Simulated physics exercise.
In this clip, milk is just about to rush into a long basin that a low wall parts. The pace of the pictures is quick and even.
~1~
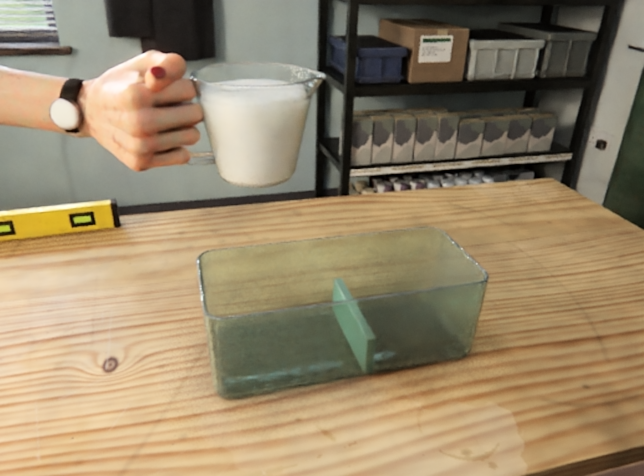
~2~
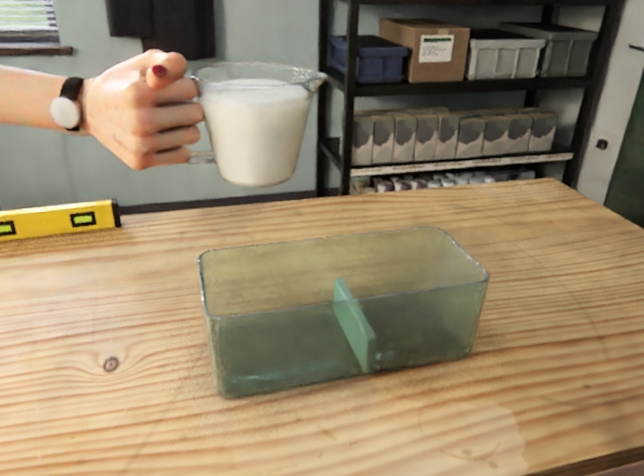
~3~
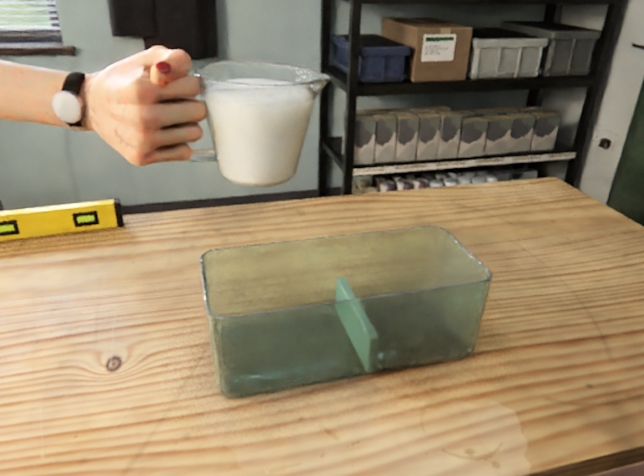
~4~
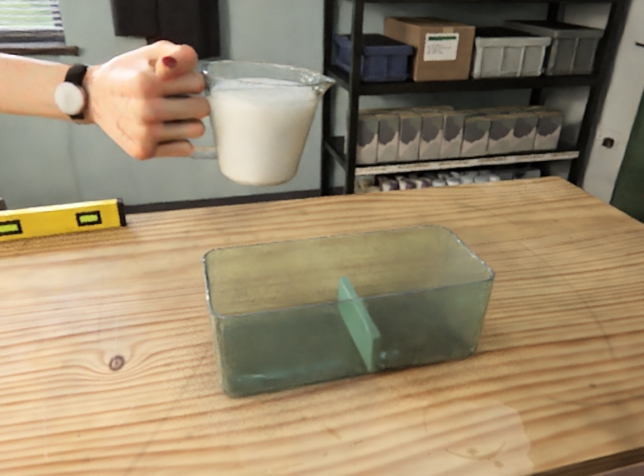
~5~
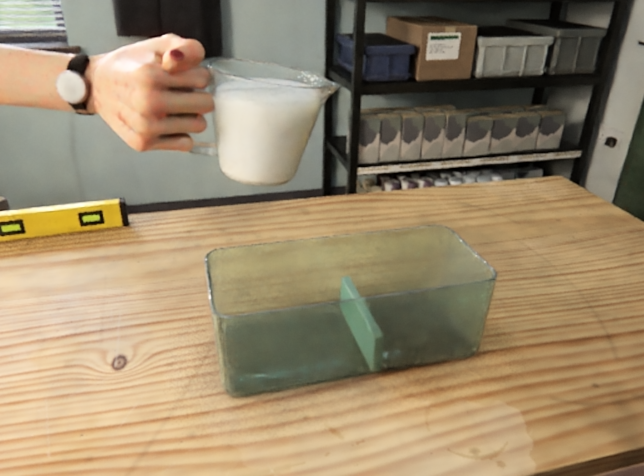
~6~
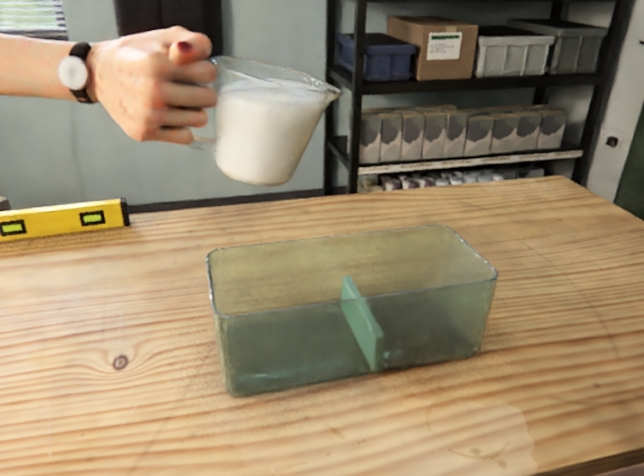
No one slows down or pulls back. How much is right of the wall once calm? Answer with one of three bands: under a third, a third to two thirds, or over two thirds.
Over two thirds.
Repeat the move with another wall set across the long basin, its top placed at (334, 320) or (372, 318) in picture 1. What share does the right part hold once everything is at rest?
Record: Case 1 near 90 %, case 2 near 50 %.
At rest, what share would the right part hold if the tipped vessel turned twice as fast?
About 70 %.
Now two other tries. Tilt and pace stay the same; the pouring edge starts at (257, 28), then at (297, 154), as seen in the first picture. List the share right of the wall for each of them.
Near 5 per cent for the first start, near 10 per cent for the second.
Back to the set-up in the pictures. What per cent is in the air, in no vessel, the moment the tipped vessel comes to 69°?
It's close to 25 per cent.
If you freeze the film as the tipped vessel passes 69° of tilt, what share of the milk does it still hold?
Around 65 percent remains.
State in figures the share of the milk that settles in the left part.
15 %.
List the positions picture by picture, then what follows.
It leans 0°; its right rim is at (326, 74); the milk meets the walls at (198, 91) and (307, 88); the long basin's rim runs from (201, 284) to (463, 252); the wall's top is at (353, 306), in the first picture.
It leans 1°; its right rim is at (327, 74); the milk meets the walls at (200, 90) and (308, 88), in the second picture.
It leans 2°; its right rim is at (331, 76); the milk meets the walls at (204, 89) and (311, 88), in the third picture.
It leans 5°; its right rim is at (335, 79); the milk meets the walls at (208, 89) and (316, 88), in the fourth picture.
It leans 9°; its right rim is at (339, 84); the milk meets the walls at (213, 90) and (321, 89), in the fifth picture.
It leans 14°; its right rim is at (343, 91); the milk meets the walls at (217, 91) and (328, 90), in the sixth picture.
A moment on, the tilt is 69° and 65 per cent is still to pour, 0 is left of the wall and 8 right of it.
Next, the tilt is 98° and 13 per cent is still to pour, 2 is left of the wall and 64 right of it.
Then the tilt is 100° and 0 per cent is still to pour, 15 is left of the wall and 82 right of it.
Later the tilt is 100° and 0 per cent is still to pour, 16 is left of the wall and 82 right of it.
Finally, 16 per cent lies left of the wall, 82 right of it and 1 outside.
